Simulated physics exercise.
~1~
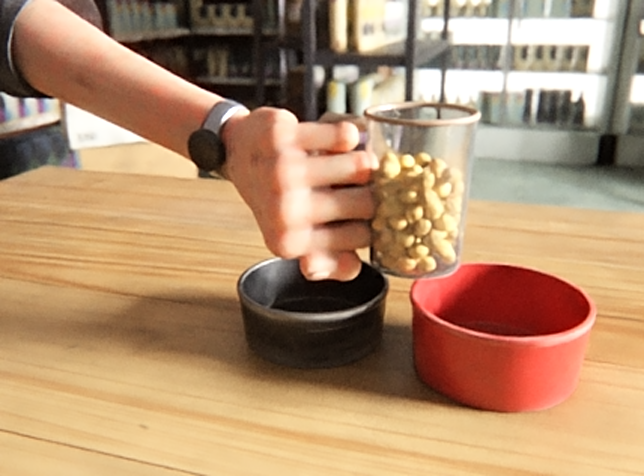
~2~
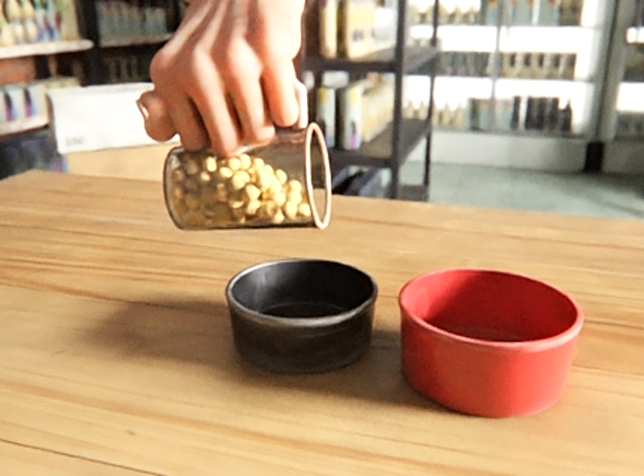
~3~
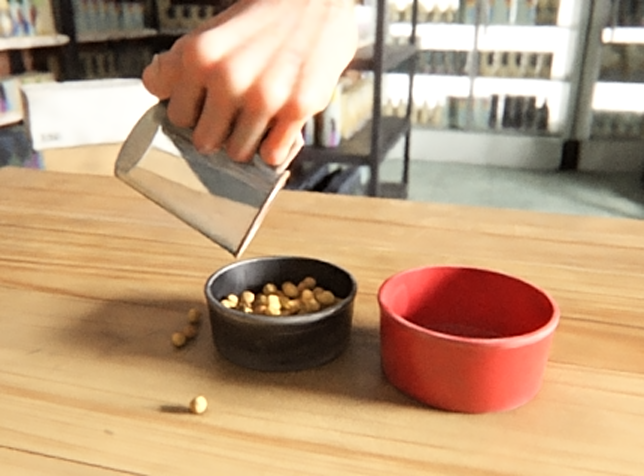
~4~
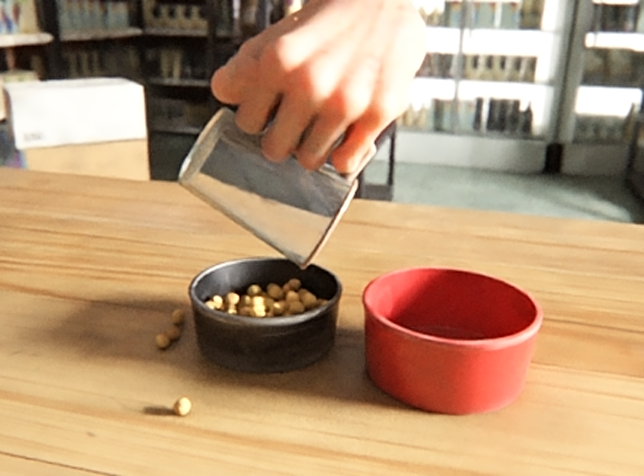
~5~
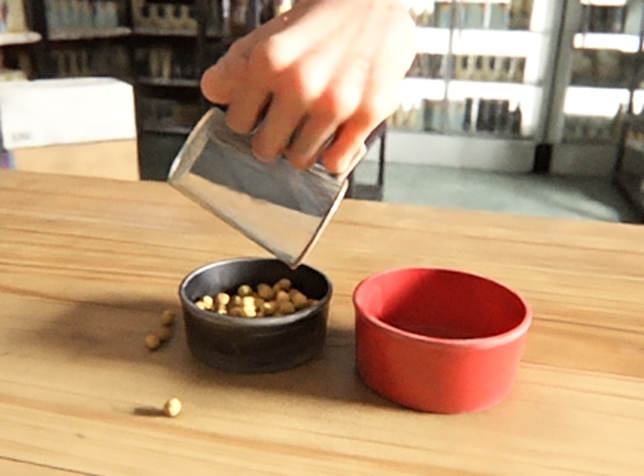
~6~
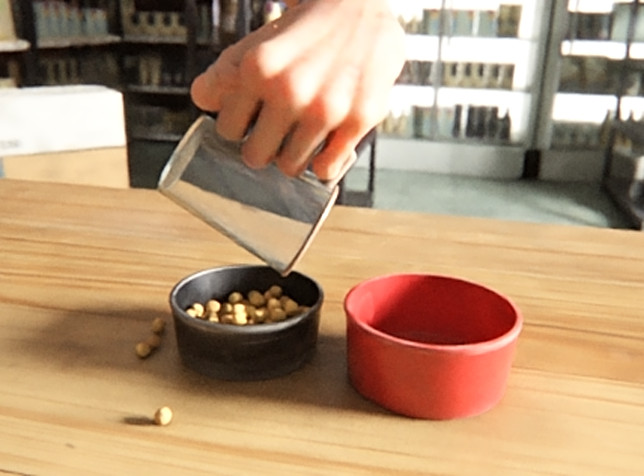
A hand tips a clear cup of chickpeas into the black dish, spilling a few.
